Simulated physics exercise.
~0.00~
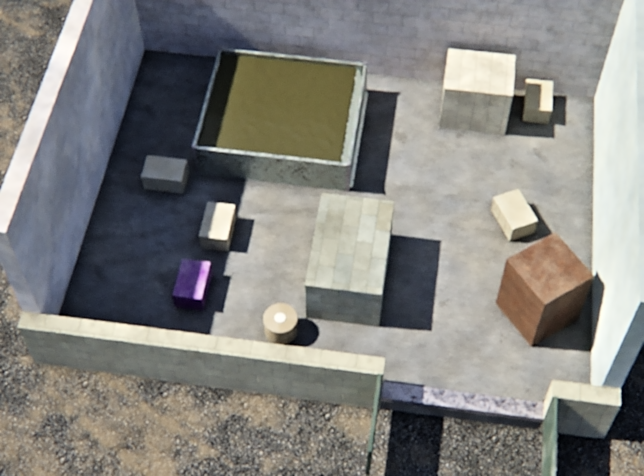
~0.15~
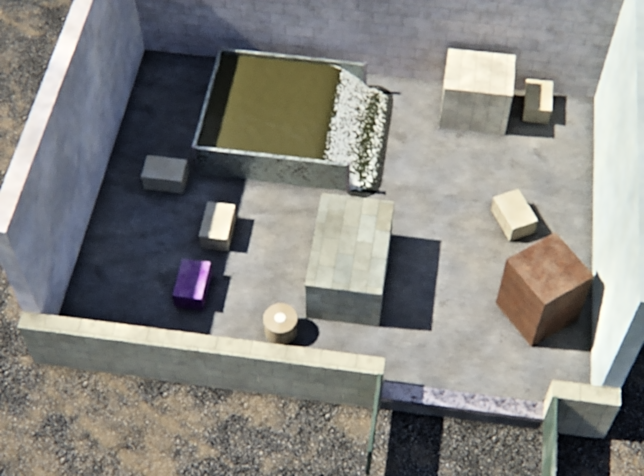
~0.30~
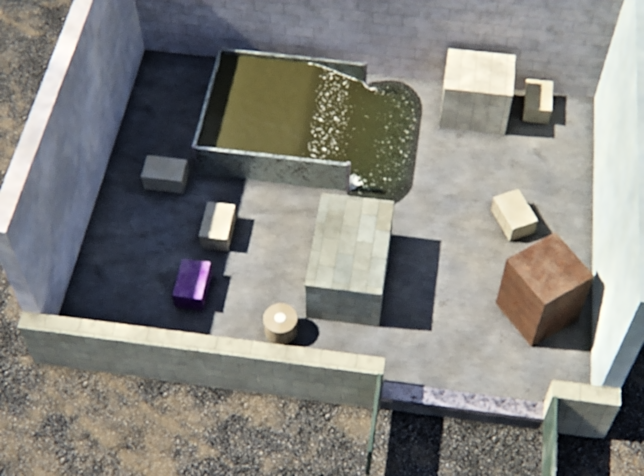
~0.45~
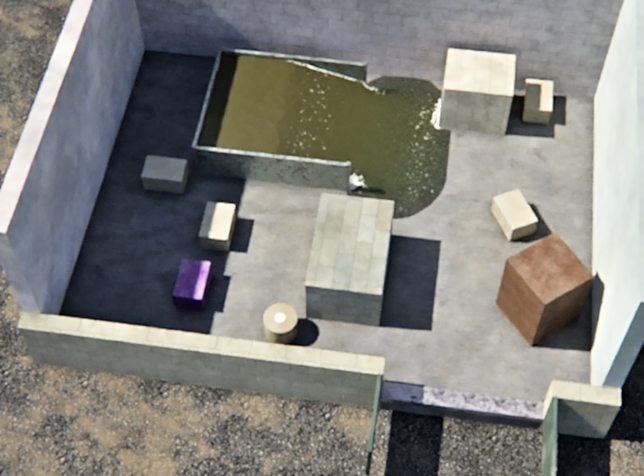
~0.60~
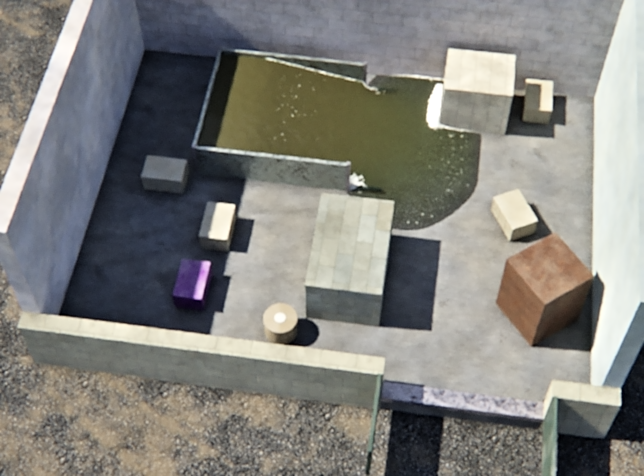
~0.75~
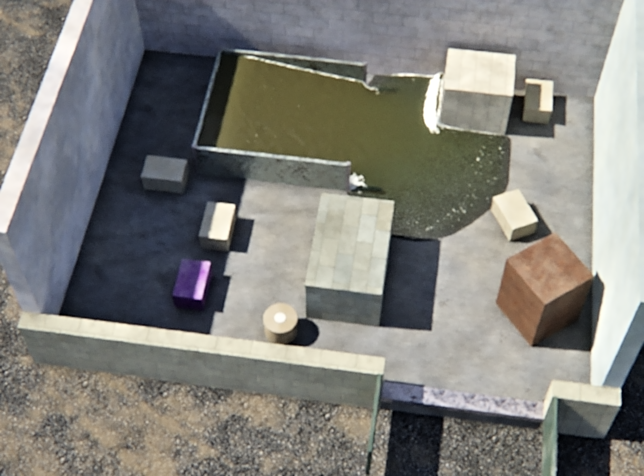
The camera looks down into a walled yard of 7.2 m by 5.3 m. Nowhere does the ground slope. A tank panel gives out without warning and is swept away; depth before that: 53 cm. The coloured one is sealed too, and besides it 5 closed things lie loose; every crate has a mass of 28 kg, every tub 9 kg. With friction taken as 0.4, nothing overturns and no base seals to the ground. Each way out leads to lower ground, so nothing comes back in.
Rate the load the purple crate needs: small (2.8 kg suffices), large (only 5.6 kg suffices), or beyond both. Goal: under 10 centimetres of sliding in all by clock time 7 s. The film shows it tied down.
Small.
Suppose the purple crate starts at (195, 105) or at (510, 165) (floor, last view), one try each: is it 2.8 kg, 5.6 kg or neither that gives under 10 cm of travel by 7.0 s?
One by one: Lighter mass suffices; no mass suffices.
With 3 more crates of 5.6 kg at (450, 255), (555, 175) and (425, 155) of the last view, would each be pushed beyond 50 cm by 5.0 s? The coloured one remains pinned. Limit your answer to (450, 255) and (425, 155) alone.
Taking them one by one: Above the mark; above the mark.
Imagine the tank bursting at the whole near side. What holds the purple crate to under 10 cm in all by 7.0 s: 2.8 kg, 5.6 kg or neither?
Result: Neither option succeeds.
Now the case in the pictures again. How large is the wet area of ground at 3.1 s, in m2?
Wet area: Approx. 21 m2.
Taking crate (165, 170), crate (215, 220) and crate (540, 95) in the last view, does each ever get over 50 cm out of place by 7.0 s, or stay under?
So, going through them in order, it's not beyond, not beyond and beyond.
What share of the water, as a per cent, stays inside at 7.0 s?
86 % or so.
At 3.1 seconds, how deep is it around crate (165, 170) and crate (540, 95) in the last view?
Some 0 cm at the first, some 11 cm at the second.
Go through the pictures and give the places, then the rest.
In the first frame, the purple crate at (192, 279) rests on the ground; 4.2 m2 under water; 0 of 6 have shifted.
In the second frame, the purple crate at (192, 279) rests on the ground; 5.1 m2 under water; 0 of 6 have shifted.
In the third frame, the purple crate at (192, 279), on the bottom; water covers 6.2 m2; 0 of 6 have shifted.
In the fourth frame, the purple crate at (192, 279), on the bottom; 7.5 m2 under water; 0 of 6 have shifted.
In the fifth frame, the purple crate at (192, 279) rests on the ground; 8.5 m2 under water; 0 of 6 have shifted.
In the sixth frame, the purple crate at (192, 279), on the bottom; 9.5 m2 under water; 0 of 6 have shifted.
After 1.4 s the purple crate would be 0 cm from its start with 2.8 kg and 0 cm from its start with 5.6 kg; 0 cm of water round it then.
After 3.1 s the purple crate would be 0 cm from its start with 2.8 kg and 0 cm from its start with 5.6 kg; 0 cm of water round it then.
After 4.9 s the purple crate would be 0 cm from its start with 2.8 kg and 0 cm from its start with 5.6 kg; 0 cm of water round it then.
After 7.0 s the purple crate would be 0 cm from its start with 2.8 kg and 0 cm from its start with 5.6 kg; 0 cm of water round it then.
